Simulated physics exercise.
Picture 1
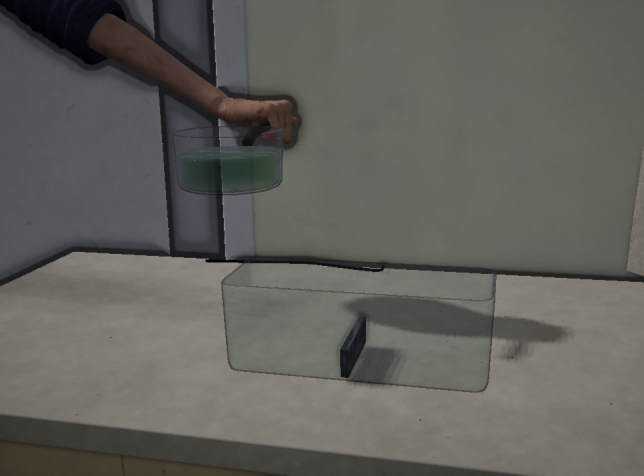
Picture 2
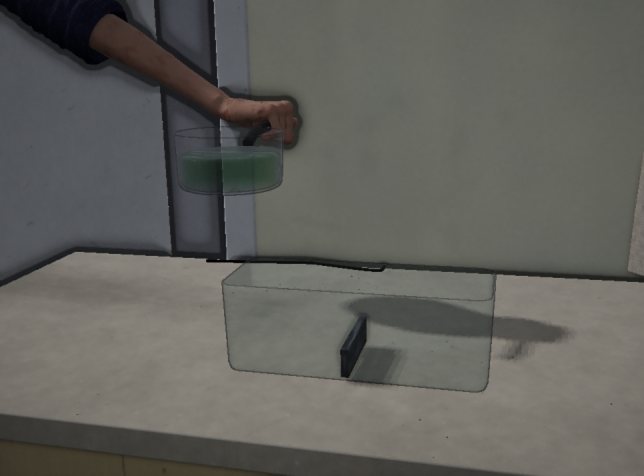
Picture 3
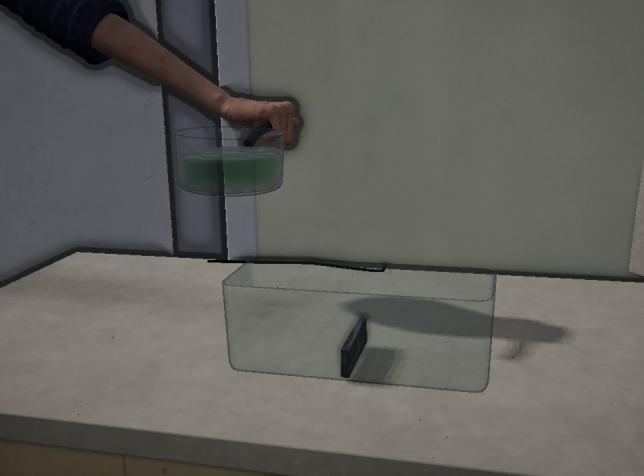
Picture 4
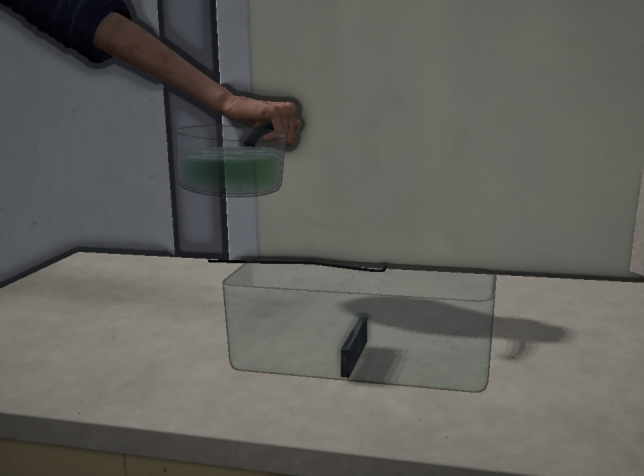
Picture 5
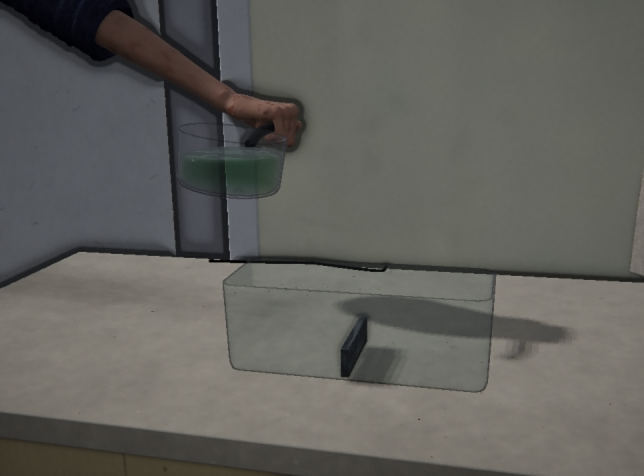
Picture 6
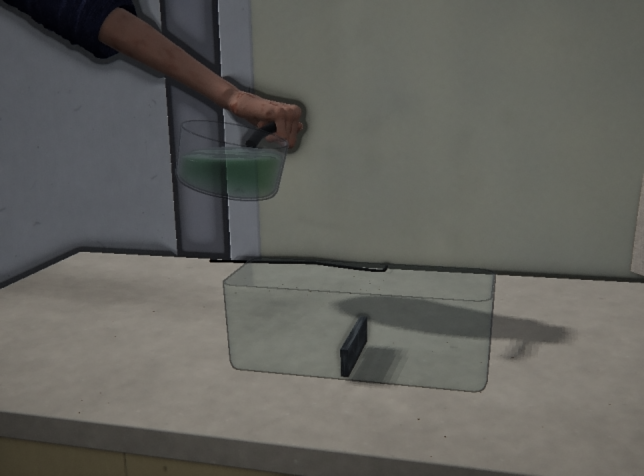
The clip shows a hand holding a clear pan of green-tinted liquid above a long transparent basin with a low dark wall inside, slowly tilting the pan slightly to the right while the basin stays still on the counter.
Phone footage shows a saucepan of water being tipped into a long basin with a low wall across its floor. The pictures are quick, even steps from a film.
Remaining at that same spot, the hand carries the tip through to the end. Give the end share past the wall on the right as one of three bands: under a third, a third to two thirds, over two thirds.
The end share is under a third.
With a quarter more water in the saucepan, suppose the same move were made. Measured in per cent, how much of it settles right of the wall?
Roughly 20 in a hundred.
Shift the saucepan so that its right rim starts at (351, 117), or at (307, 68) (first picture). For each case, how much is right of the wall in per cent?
Around 95 percent first, around 65 percent second.
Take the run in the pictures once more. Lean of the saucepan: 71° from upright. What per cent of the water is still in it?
I'd put it near 60 %.
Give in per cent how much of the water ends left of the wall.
Close to 95 in a hundred.
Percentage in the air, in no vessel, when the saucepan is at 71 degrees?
Roughly 35 in a hundred.
A moment on, the tilt is 71° and 61 per cent is still to pour, 5 is left of the wall and 0 right of it.
Next, the tilt is 104° and 11 per cent is still to pour, 72 is left of the wall and 2 right of it.
Then the tilt is 107° and 0 per cent is still to pour, 93 is left of the wall and 4 right of it.
Later the tilt is 107° and 0 per cent is still to pour, 94 is left of the wall and 5 right of it.
Finally, 94 per cent lies left of the wall, 5 right of it and 1 outside.
